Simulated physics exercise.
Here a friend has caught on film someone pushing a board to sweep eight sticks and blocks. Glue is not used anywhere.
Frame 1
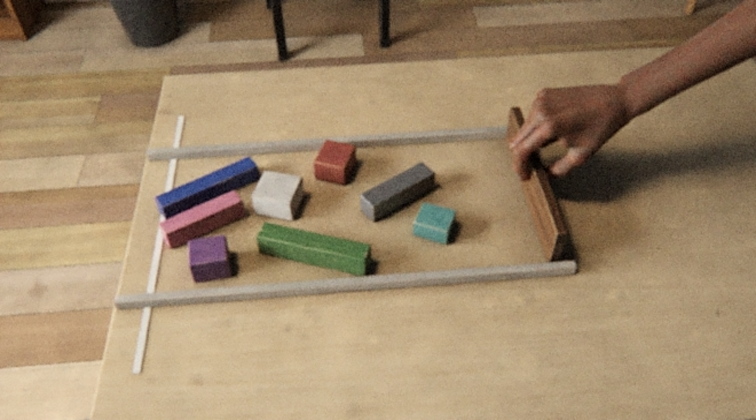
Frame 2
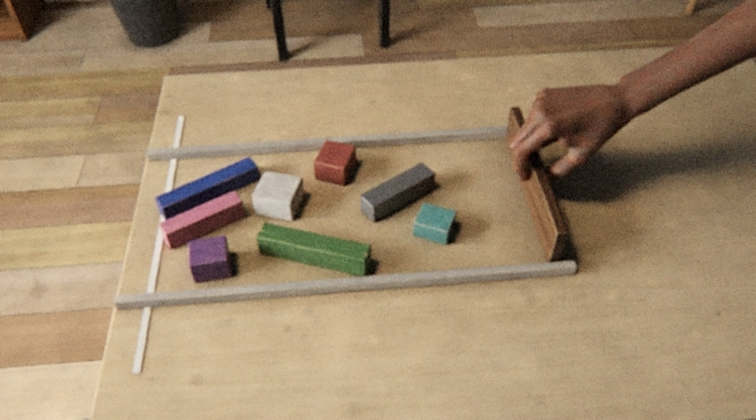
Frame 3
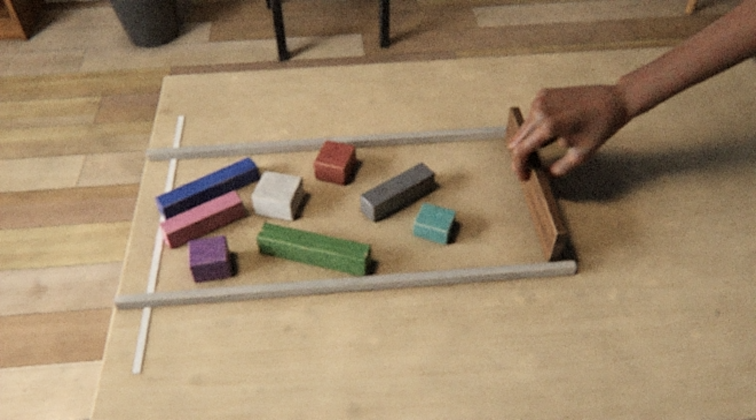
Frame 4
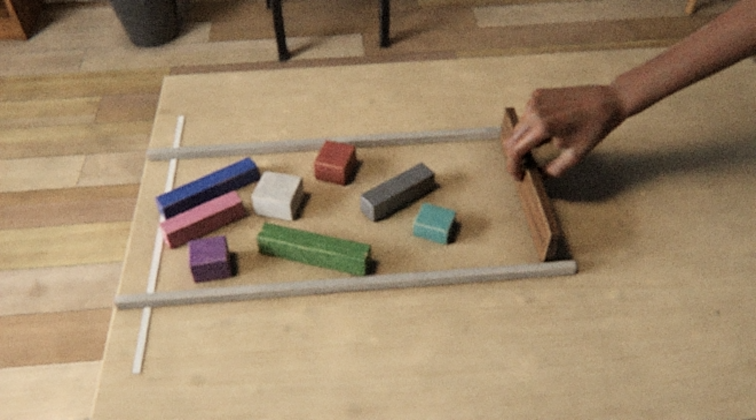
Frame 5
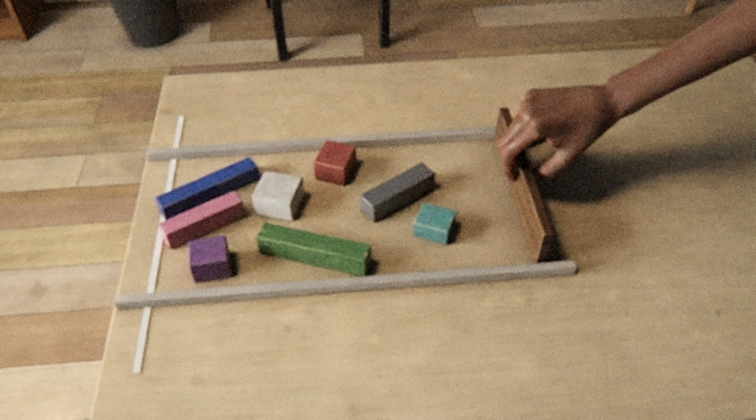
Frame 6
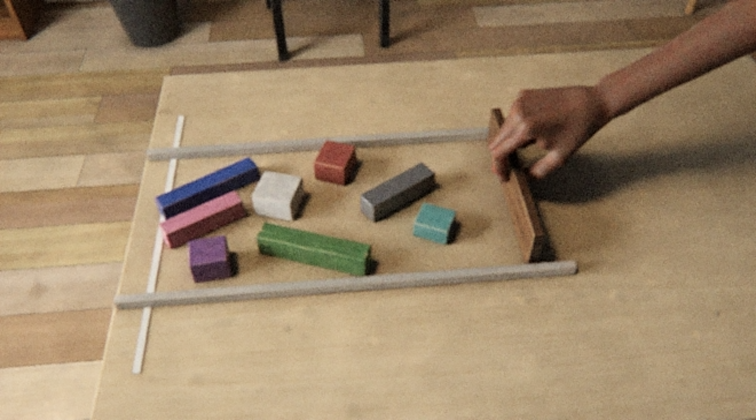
A hand sliding a wooden board slightly left between two rails on a table, the colourful sticks and blocks staying still.
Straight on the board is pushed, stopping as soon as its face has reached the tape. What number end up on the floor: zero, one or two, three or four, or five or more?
Off the edge go no fewer than five.
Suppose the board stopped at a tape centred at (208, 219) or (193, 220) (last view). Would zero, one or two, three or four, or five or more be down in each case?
The counts, in order, are one to two and either three or four.
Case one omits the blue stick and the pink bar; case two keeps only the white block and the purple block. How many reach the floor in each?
The first removal gives 4, the second gives 3.
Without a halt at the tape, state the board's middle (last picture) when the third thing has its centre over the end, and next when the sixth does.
Roughly (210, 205) and then roughly (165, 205).
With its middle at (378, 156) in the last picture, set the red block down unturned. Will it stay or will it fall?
The red block stays put.
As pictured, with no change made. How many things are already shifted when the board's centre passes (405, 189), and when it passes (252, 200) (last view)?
Respectively 2 and 8.
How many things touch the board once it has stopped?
It's 2 of them.
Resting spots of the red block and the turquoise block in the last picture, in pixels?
Roughly (144, 170), and the other roughly (137, 246).
Soon after, none off yet; pink bar at rest near (203, 219); blue stick at rest near (209, 188); purple block at rest near (210, 259).
In the end, the number that fall off is five or more; gone, grey bar, green bar, white block, purple block, blue stick and pink bar.
